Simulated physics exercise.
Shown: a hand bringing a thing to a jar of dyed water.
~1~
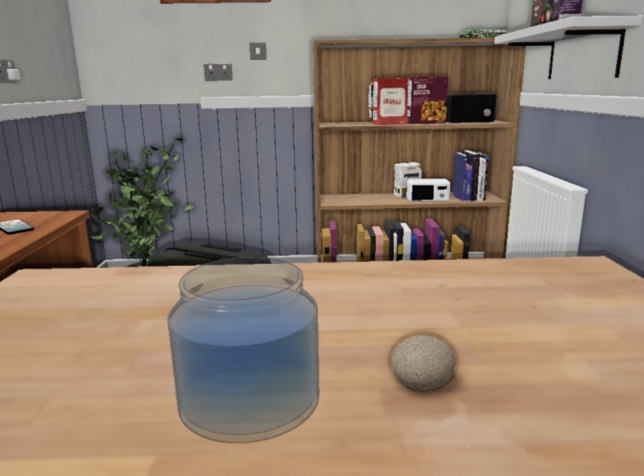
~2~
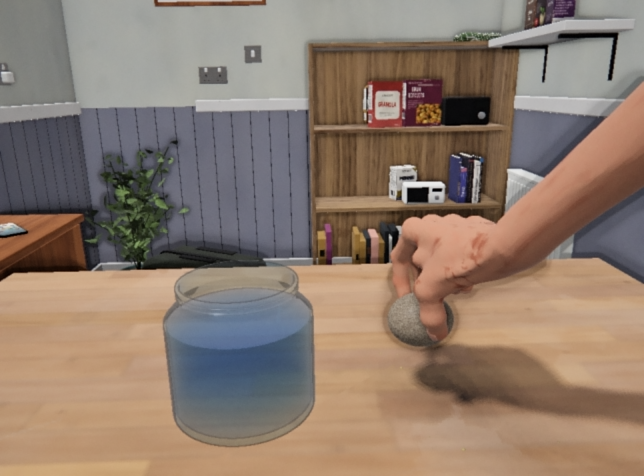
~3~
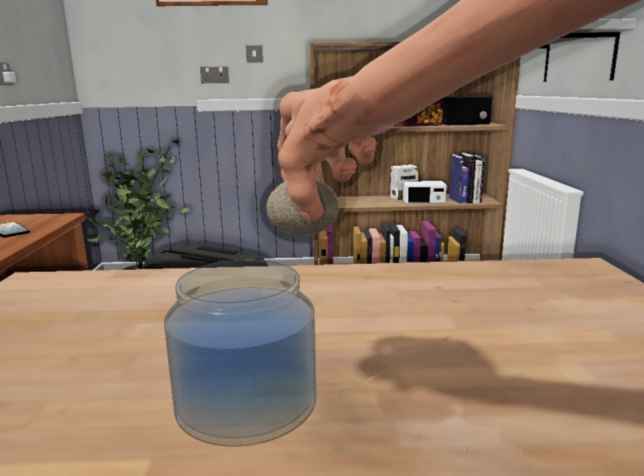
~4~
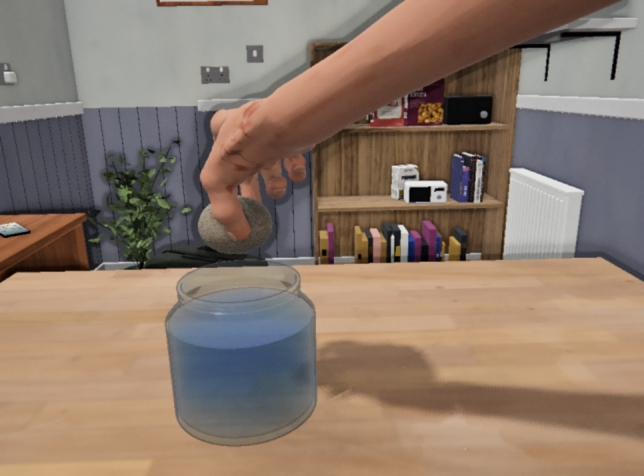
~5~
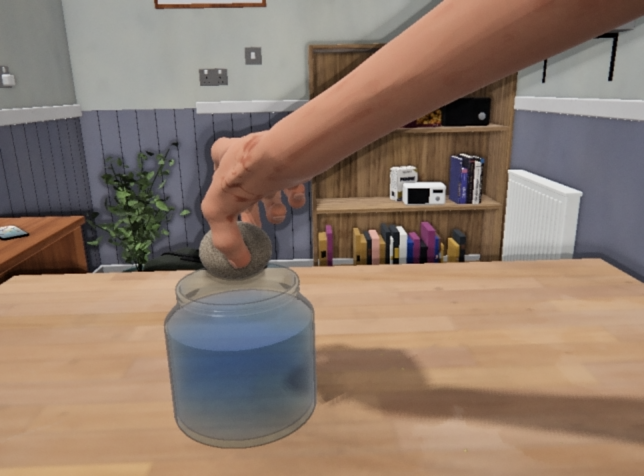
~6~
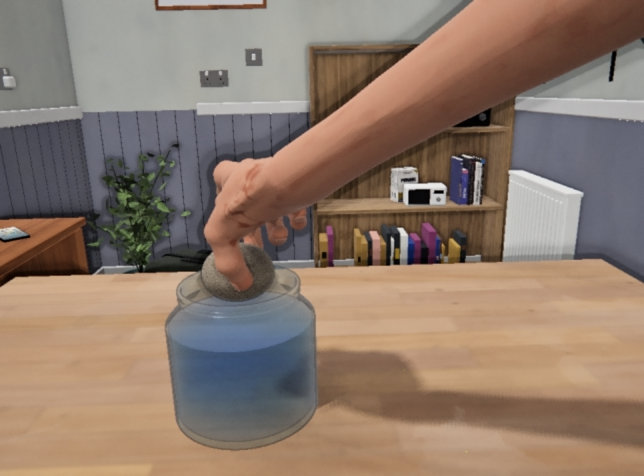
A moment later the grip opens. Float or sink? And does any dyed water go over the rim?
In the dyed water, the object drops under; as for the jar, it holds everything.
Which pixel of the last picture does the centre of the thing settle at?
At about (246, 373).
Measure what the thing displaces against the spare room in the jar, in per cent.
It comes to around 30 per cent.
Soon after, the stone enters the dyed water; the jar is about three quarters full.
Later, the stone goes on down; the jar is about three quarters full.
In the end, the stone lies on the bottom; the jar is about three quarters full; nothing is spilt.
